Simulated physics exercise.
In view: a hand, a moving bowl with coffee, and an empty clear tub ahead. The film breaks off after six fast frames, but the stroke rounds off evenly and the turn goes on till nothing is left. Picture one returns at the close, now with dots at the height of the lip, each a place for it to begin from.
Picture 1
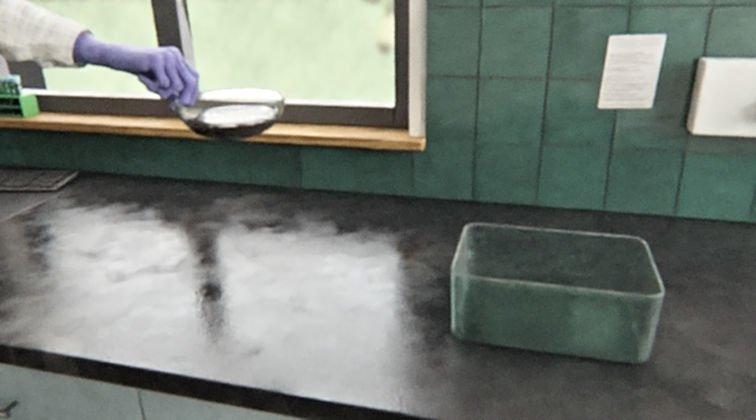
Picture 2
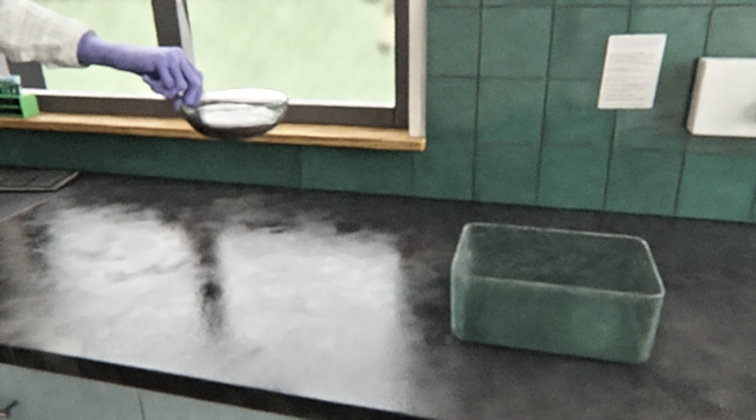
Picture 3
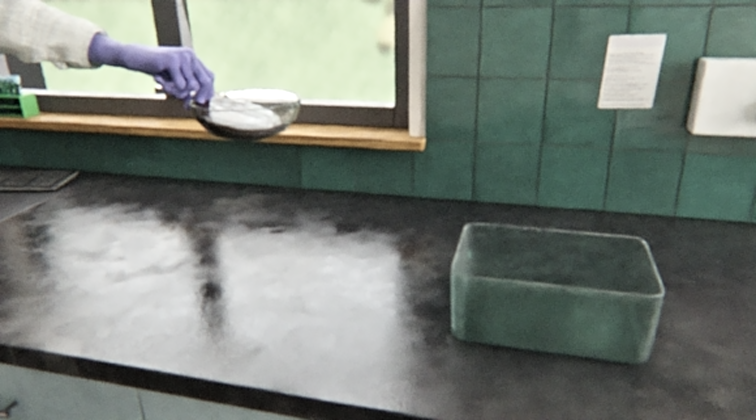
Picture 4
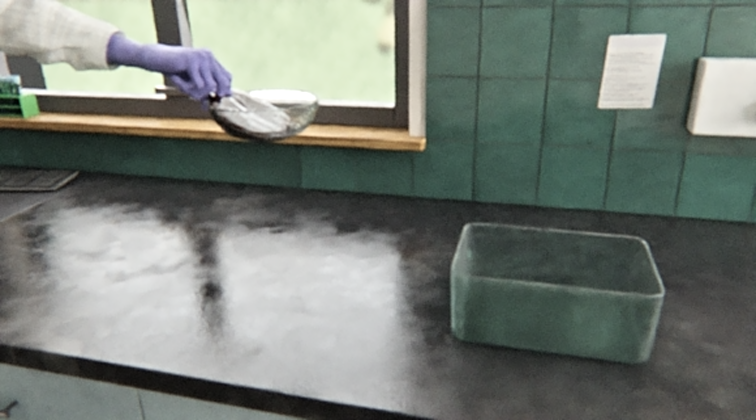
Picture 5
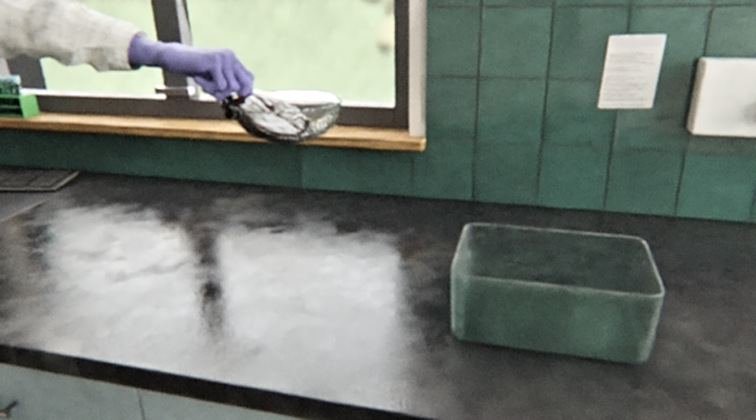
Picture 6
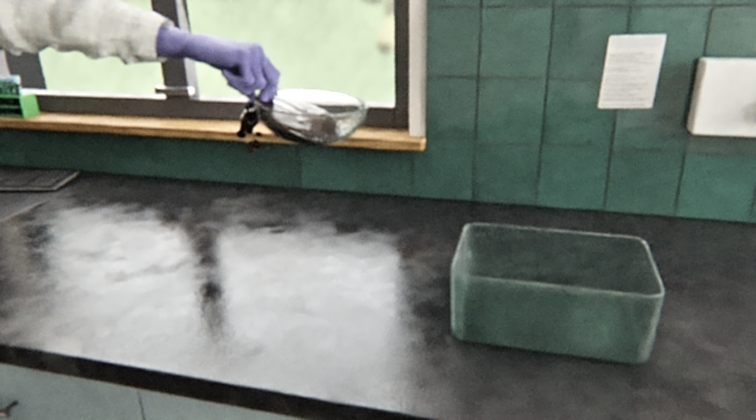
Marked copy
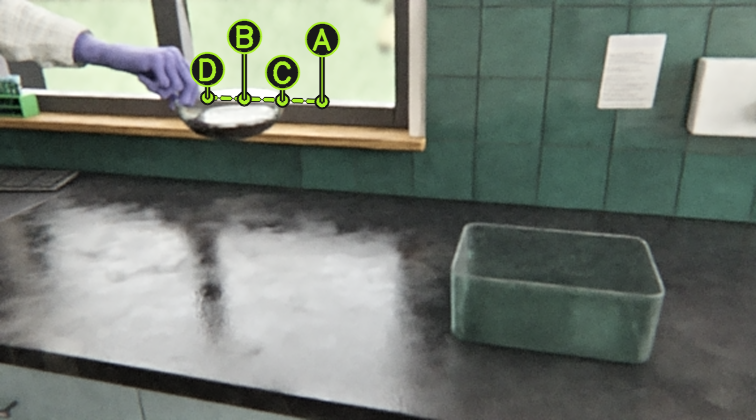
A shiny bowl held by a purple-gloved hand moving right above a dark counter, dark liquid slipping over its left rim.
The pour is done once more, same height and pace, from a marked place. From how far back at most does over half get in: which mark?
The limit is B.
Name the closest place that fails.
D it is.
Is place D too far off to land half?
Yes, that goes wrong.
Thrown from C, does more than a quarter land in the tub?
Yes, clearly.
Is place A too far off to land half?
No.
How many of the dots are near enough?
Three.
On the marked copy, A at (322, 101); B at (244, 98); C at (282, 100); D at (207, 97).
With A, about 78 % lands in the tub, 13 % falls short and 9 % goes beside or beyond.
With B, about 63 % lands in the tub, 29 % falls short and 8 % goes beside or beyond.
With C, about 74 % lands in the tub, 17 % falls short and 9 % goes beside or beyond.
With D, about 31 % lands in the tub, 65 % falls short and 4 % goes beside or beyond.
